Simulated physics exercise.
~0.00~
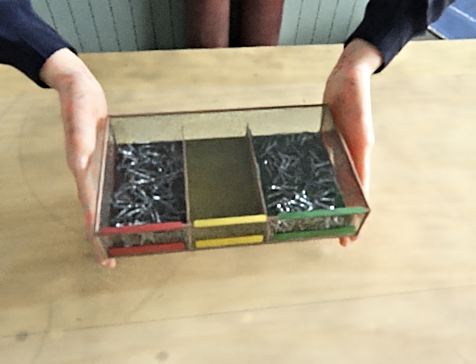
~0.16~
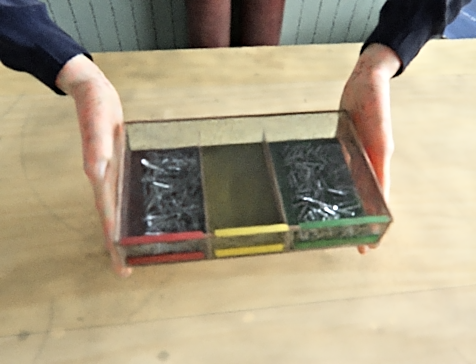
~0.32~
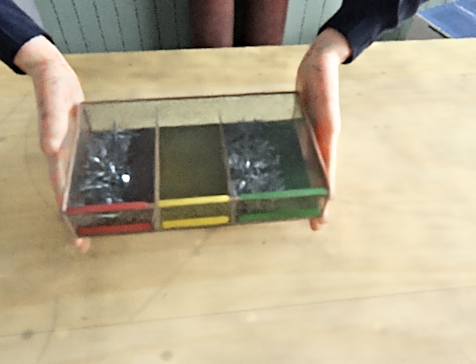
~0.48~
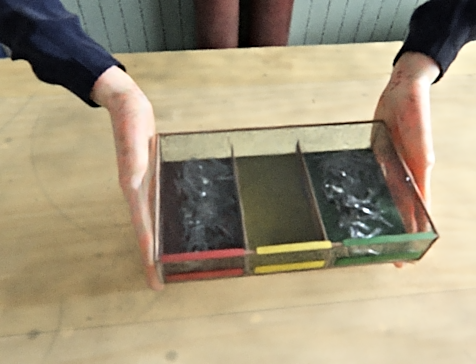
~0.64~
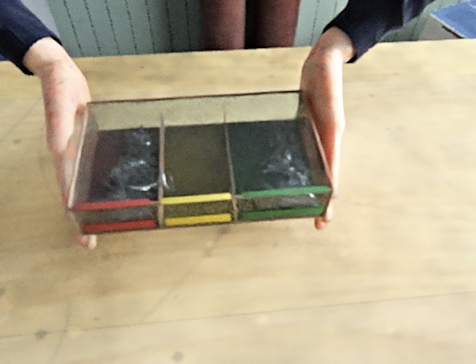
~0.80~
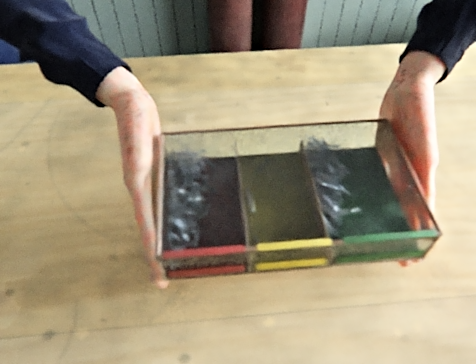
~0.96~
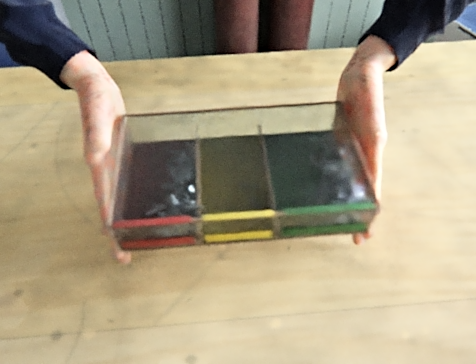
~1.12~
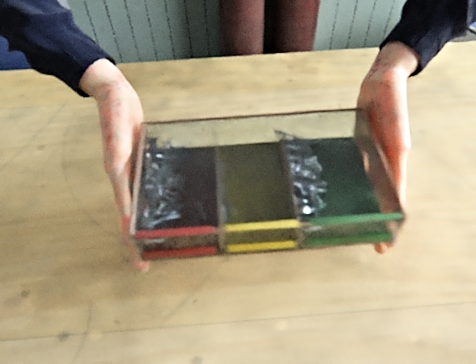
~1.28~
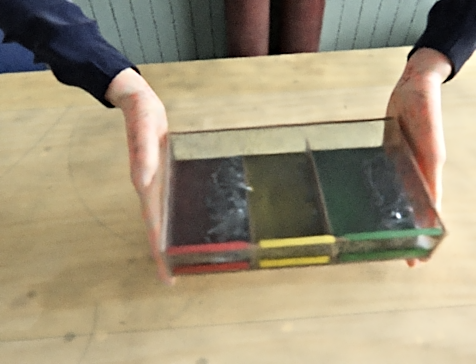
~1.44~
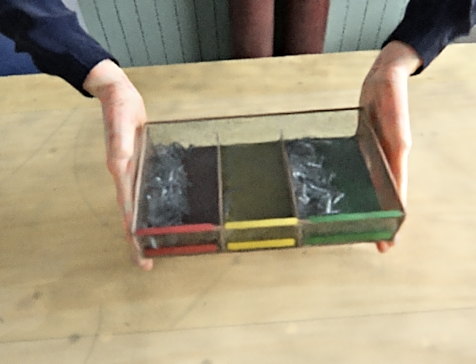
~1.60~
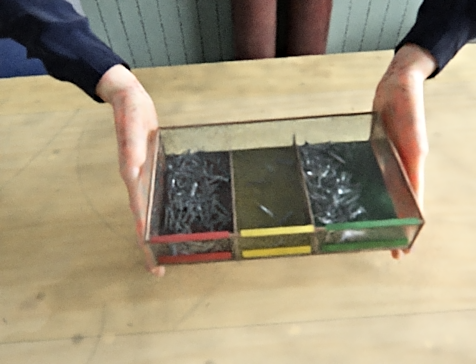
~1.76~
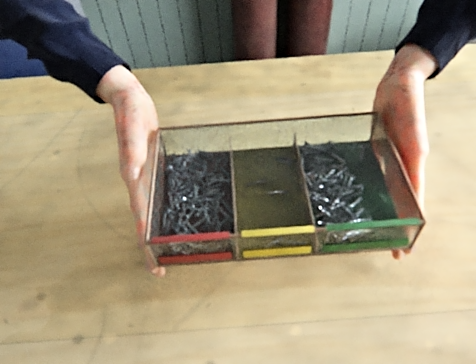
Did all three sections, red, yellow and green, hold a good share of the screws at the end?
No. The red and green sections each held a large heap, but the yellow one in the middle had hardly any.
